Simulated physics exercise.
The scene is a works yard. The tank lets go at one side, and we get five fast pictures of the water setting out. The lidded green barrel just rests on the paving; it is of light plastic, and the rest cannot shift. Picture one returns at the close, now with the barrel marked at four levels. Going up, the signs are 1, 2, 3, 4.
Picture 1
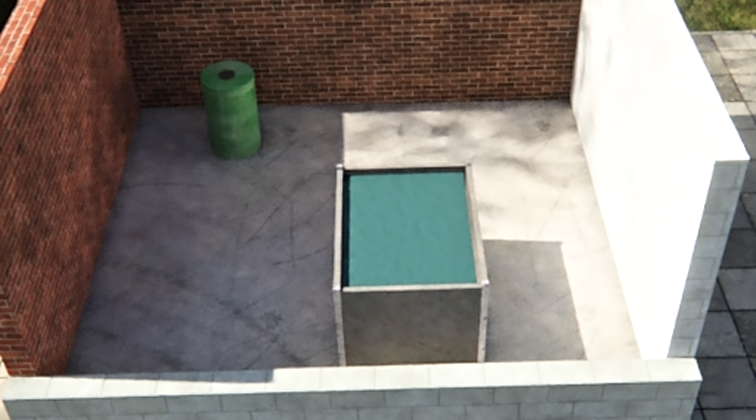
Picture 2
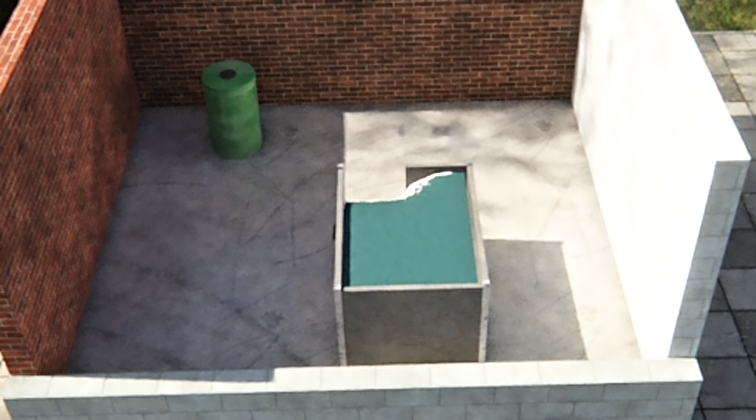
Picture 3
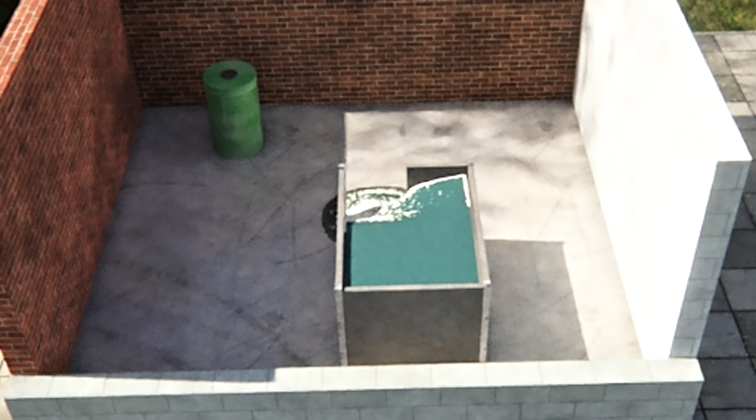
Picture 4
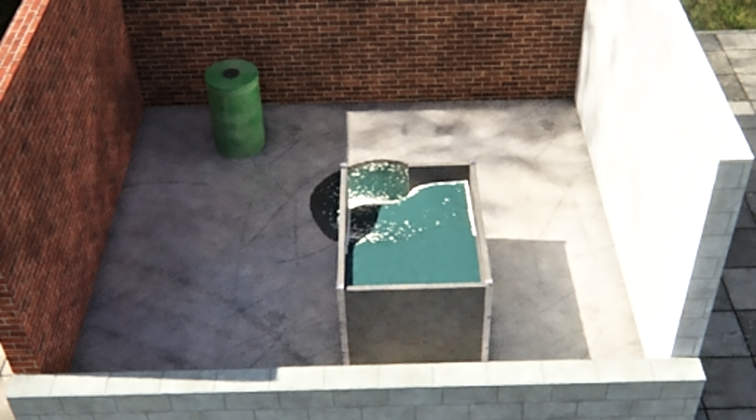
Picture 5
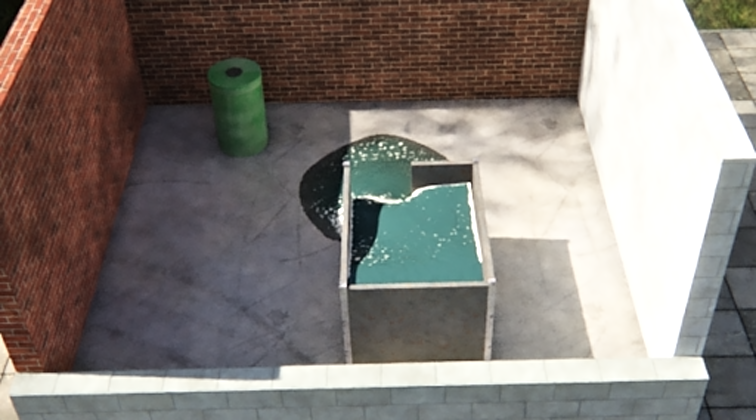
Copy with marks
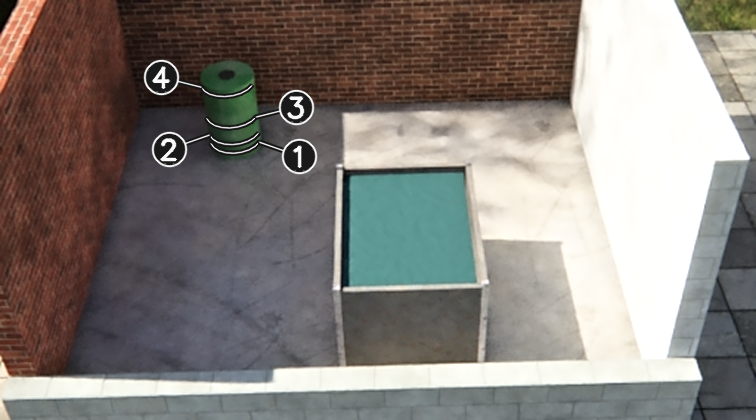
At first, a rectangular tank full of blue-green water stands in a walled yard, with a green barrel behind it to the left. The water drops away at the tank's far end, leaving a ragged white edge, then churns and sparkles as a dark wet patch spreads over the ground behind and to the left.
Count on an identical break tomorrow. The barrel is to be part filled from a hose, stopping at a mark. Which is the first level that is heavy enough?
The limit is 2.
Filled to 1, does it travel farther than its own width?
Yes, clearly.
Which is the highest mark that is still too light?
That is mark 1.
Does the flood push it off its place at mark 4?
No.
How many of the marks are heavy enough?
Three.
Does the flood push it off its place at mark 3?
No.
In white, 1 at (233, 153); 2 at (232, 144); 3 at (229, 127); 4 at (224, 96); from the bottom up 1, 2, 3, 4.
If 1 is chosen, it is pushed about twice its own width away.
If 2 is chosen, it does not move.
If 3 is chosen, it does not move.
If 4 is chosen, it does not move.
